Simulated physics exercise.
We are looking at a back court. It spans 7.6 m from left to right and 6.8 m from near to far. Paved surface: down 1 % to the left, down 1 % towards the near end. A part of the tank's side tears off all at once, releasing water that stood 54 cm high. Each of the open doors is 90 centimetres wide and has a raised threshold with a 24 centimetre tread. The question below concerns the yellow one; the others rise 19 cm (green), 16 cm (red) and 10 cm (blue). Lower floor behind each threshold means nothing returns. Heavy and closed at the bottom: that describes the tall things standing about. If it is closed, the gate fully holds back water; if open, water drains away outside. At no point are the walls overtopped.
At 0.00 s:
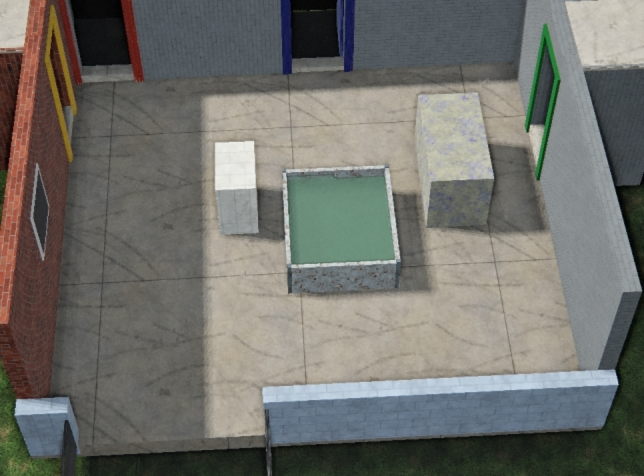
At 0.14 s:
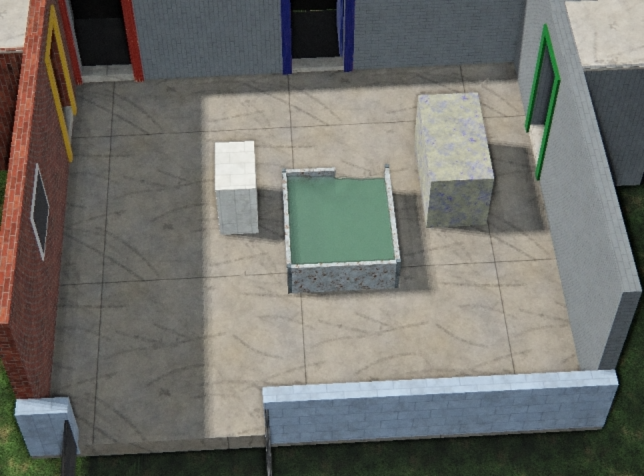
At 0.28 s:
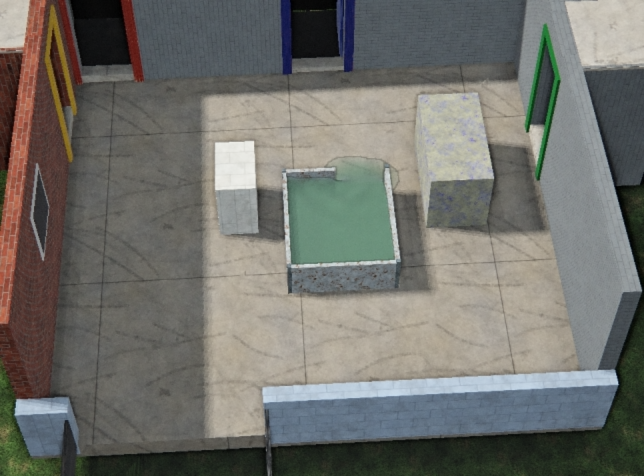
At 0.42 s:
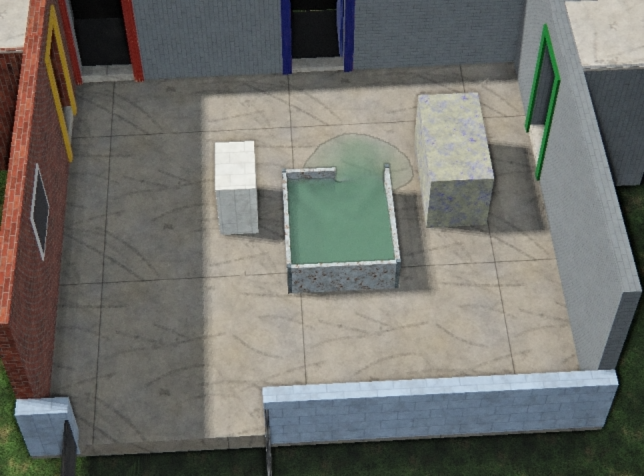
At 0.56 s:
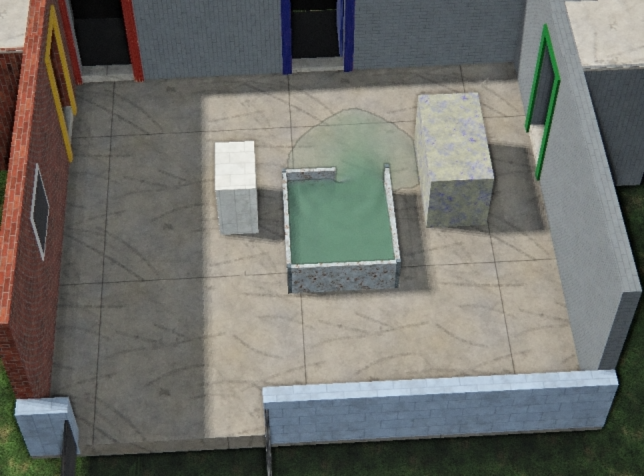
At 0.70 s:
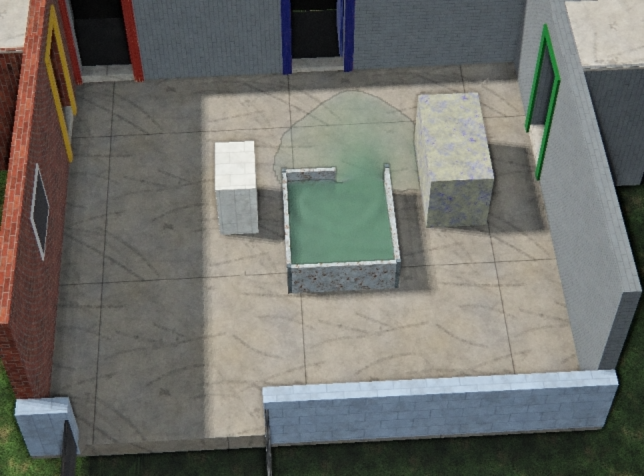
Green water pouring through a gap in the far side of a stone tank and fanning out across a paved courtyard.
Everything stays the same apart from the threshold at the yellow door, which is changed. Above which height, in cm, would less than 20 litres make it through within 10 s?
Above roughly 6 cm.
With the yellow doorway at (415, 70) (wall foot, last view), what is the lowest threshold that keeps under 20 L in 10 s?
Close to 14.5 cm at the least.
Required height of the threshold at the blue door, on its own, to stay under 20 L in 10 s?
Roughly 13.0 cm at the blue door.
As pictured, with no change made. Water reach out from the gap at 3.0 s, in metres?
Roughly 5.0 metres.
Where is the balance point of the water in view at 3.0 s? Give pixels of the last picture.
The centre of all the water is around (352, 173).
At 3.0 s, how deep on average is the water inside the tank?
Average depth: Approx. 26 cm.
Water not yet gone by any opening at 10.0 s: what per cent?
Something like 96 per cent of it remains.
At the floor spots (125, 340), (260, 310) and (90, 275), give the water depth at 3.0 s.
Close to 0, 0 and 0 cm deep.
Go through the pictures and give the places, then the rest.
Still water, 54 cm deep, in the tank at (340, 218); the yellow door at (62, 93) is dry, in the first frame.
Water pours out on the far side and has run 0.3 m, to a hidden place; about 8 cm deep outside, 54 cm at the back, in the second frame.
Water pours out on the far side and has run 0.7 m, to (338, 162); about 9 cm deep outside, 54 cm at the back, in the third frame.
Water pours out on the far side and has run 1.2 m, to (351, 137); about 6 cm deep outside, 54 cm at the back, in the fourth frame.
The gap is on the far side, the front 1.8 m out at (348, 113); the back of the tank holds 54 cm, in the fifth frame.
Water pours out on the far side and has run 2.2 m, to (347, 95); about 4 cm deep outside, 50 cm at the back; 3.8 m in a straight line remain to the yellow door at (62, 93), in the sixth frame.
After 1.4 s water covers 15 % of the floor, deepest (28 cm) near (359, 187); it has not reached the yellow door.
After 3.0 s water covers 20 % of the floor, deepest (19 cm) near (503, 67); it has not reached the yellow door.
After 10.0 s water covers 70 % of the floor, deepest (10 cm) near (48, 431); 7 cm at the yellow door, 0 litres in over its 23 cm threshold.
At the yellow door as built, the water arrived by 3.9 s and peaked near 9 cm at 5.2 s.
With a threshold of 5.5 cm, 30 litres would have come in within the 10 s; with 7.5 cm, 8 litres. So under 20 litres takes about 6 cm.
